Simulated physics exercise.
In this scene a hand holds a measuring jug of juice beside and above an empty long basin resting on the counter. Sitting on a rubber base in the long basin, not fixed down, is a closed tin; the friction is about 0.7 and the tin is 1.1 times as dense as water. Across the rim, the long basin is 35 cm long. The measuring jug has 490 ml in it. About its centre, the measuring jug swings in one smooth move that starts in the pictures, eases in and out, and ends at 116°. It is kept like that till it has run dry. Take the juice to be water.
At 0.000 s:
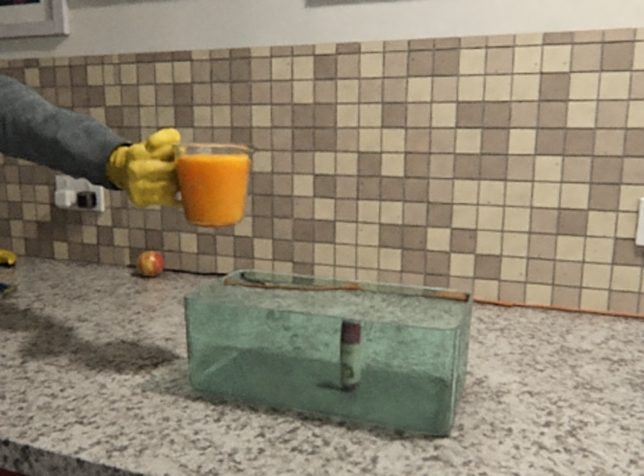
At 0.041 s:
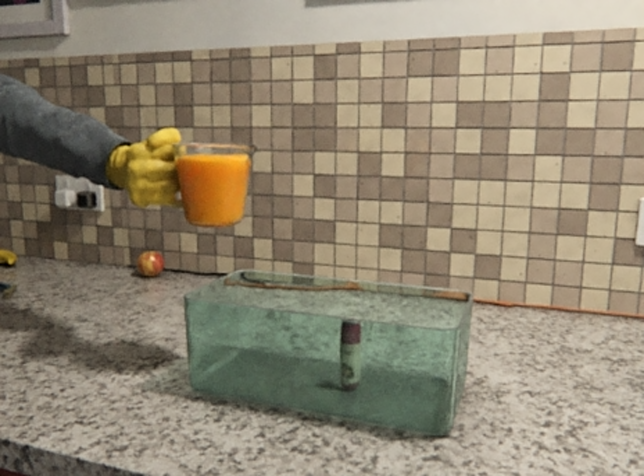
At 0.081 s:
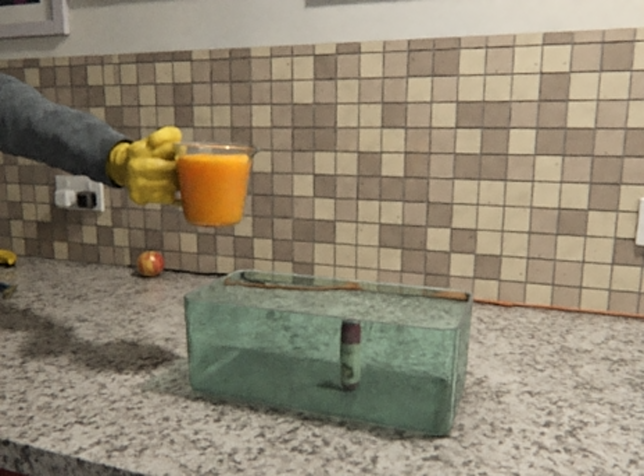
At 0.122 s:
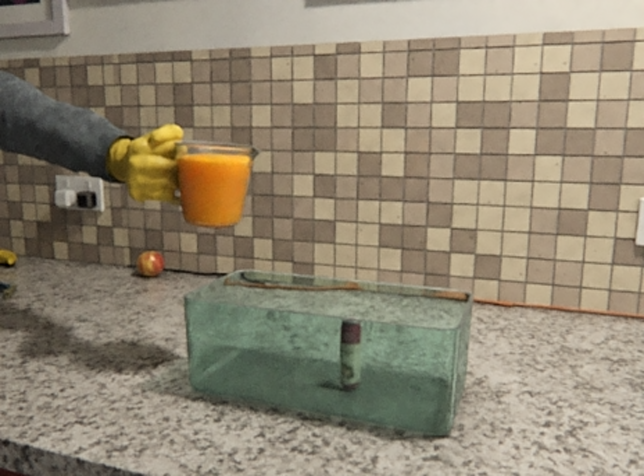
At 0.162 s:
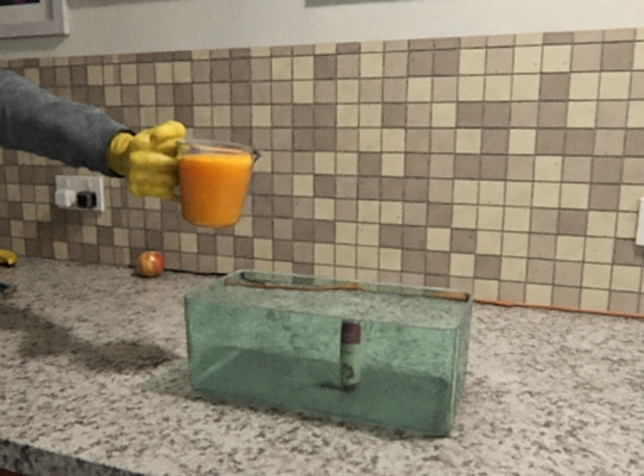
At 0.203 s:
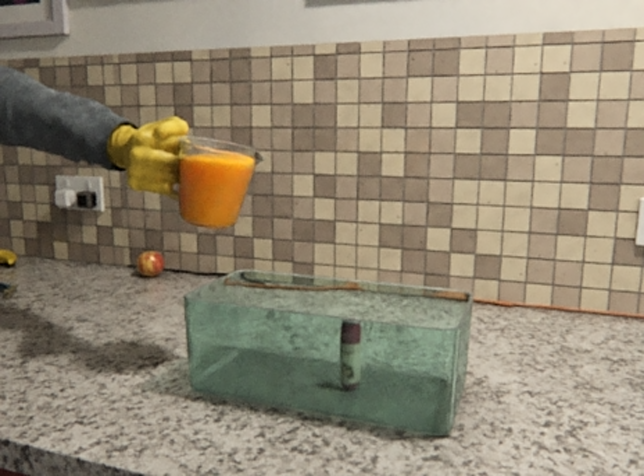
A glass measuring jug of orange liquid, held by a yellow-gloved hand, hangs almost still above the left side of a greenish glass basin on a speckled counter. The hand then slowly tilts the jug slightly to the right, while the small closed container inside the basin stays still.
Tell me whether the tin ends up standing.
It rides it out.
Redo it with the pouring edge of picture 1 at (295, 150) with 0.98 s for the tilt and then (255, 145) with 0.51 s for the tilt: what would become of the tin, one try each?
First it tips over; then it stays on its base.
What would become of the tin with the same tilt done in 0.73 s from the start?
Then the tin does not tip.
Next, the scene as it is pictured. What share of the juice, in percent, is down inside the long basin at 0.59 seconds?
About 10 per cent.
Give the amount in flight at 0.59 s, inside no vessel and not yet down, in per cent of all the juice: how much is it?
Near 24 per cent of it all.
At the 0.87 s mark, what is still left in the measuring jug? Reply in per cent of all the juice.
8 %.
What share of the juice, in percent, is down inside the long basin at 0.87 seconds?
I'd put it at roughly 80 per cent.
Then, 0.59 s in, the tilt is 76° and 66 per cent is still to pour; the tin stands where it began.
Then, 0.87 s in, the tilt is 112° and 8 per cent is still to pour; the tin stands where it began.
Then, 1.16 s in, the tilt is 116° and 0 per cent is still to pour; the tin stands where it began.
Then, 1.48 s in, the tilt is 116° and 0 per cent is still to pour; the tin stands where it began.
Finally, the tin stands where it began.
